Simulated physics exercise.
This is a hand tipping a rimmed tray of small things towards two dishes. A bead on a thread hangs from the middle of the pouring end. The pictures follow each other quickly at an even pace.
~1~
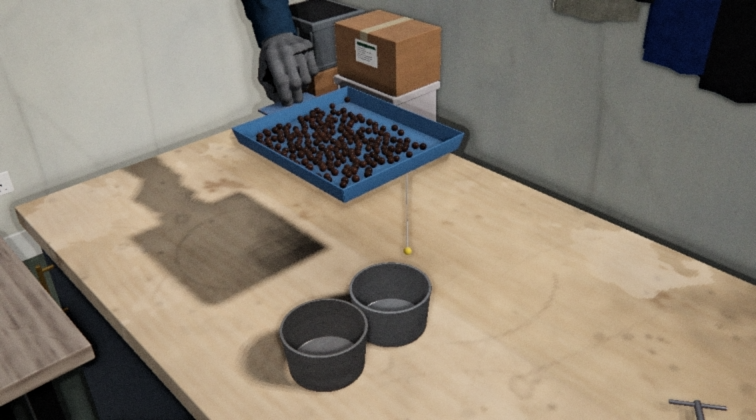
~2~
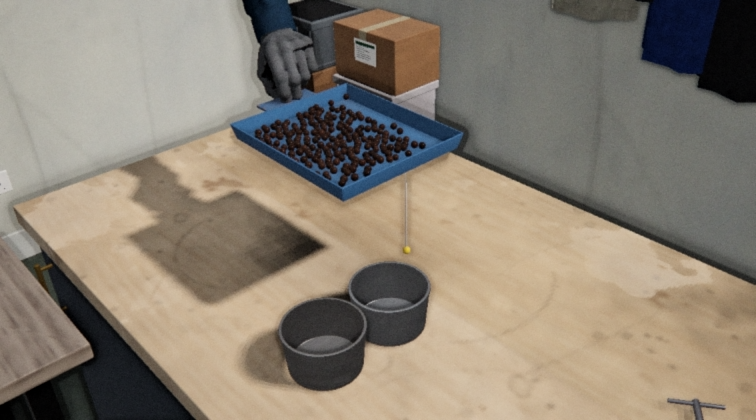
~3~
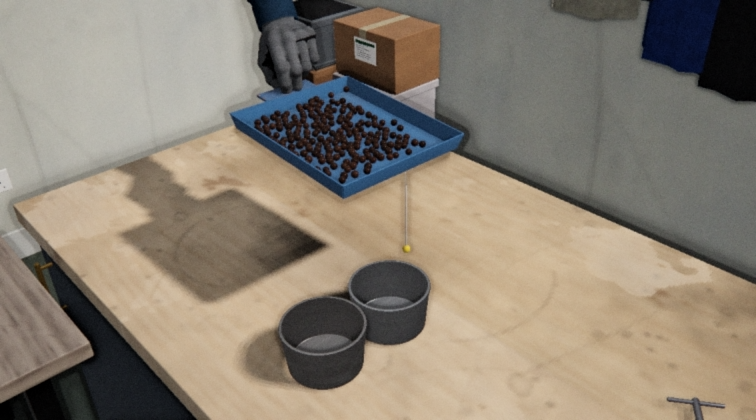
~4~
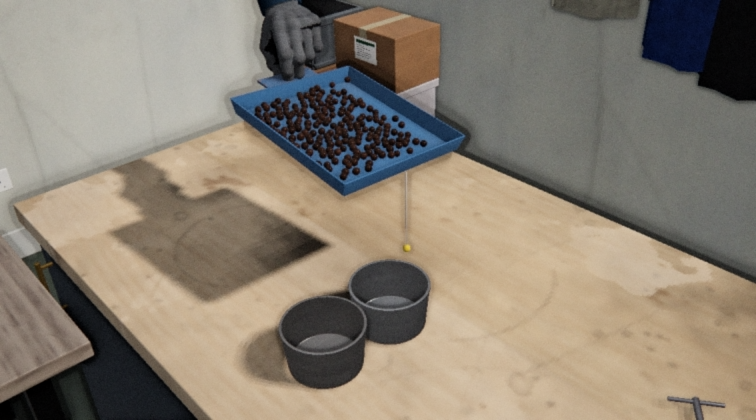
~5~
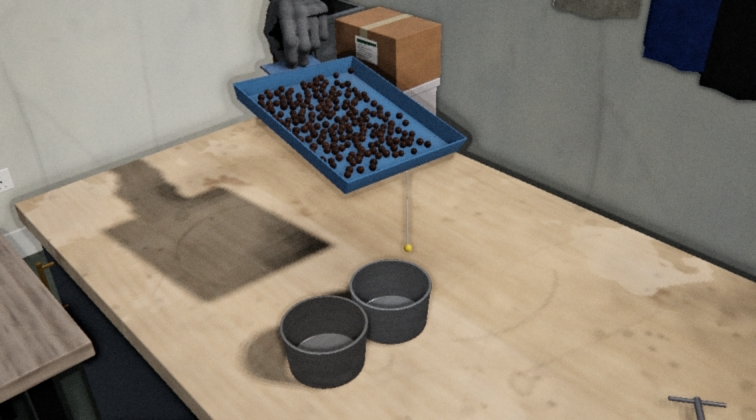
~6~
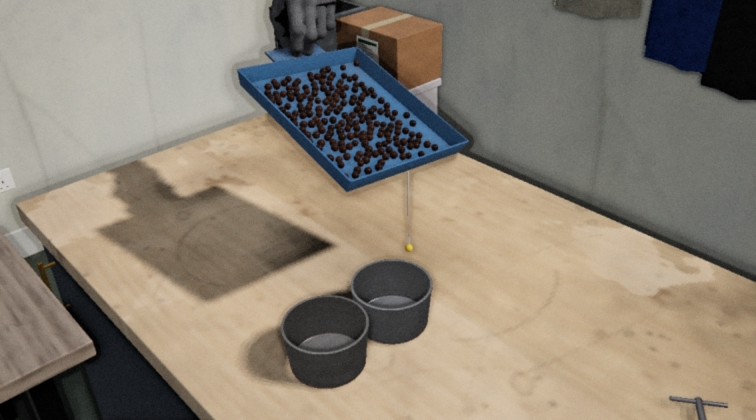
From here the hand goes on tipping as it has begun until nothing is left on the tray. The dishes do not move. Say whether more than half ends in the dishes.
They take less than half between them.
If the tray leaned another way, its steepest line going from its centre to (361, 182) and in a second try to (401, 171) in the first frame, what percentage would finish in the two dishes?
Near 80 % and 30 %.
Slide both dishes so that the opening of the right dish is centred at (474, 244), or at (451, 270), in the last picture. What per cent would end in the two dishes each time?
In turn 90 and 20 in a hundred.
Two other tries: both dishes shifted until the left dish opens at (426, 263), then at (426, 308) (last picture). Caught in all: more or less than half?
In turn: Above a half; less than half.
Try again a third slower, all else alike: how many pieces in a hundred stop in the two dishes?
It comes to 0 per cent or so.
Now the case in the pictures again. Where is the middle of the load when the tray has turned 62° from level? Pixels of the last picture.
Around (437, 150).
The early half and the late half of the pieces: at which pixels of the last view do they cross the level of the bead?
Early half (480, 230), late half (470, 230).
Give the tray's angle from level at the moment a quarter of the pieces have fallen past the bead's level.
Roughly 80°.
Just after the last frame, tray tipped steeply; the larger part on the tray; just a few outside both; about a tenth in the air.
A moment on, tray tipped right over; about a tenth on the tray; roughly two thirds outside both; roughly a quarter in the air.
Further on, tray tipped past a quarter turn; every one outside both.
When it is over, tray tipped past a quarter turn; not one in the left dish; not one in the right dish; every one outside both.
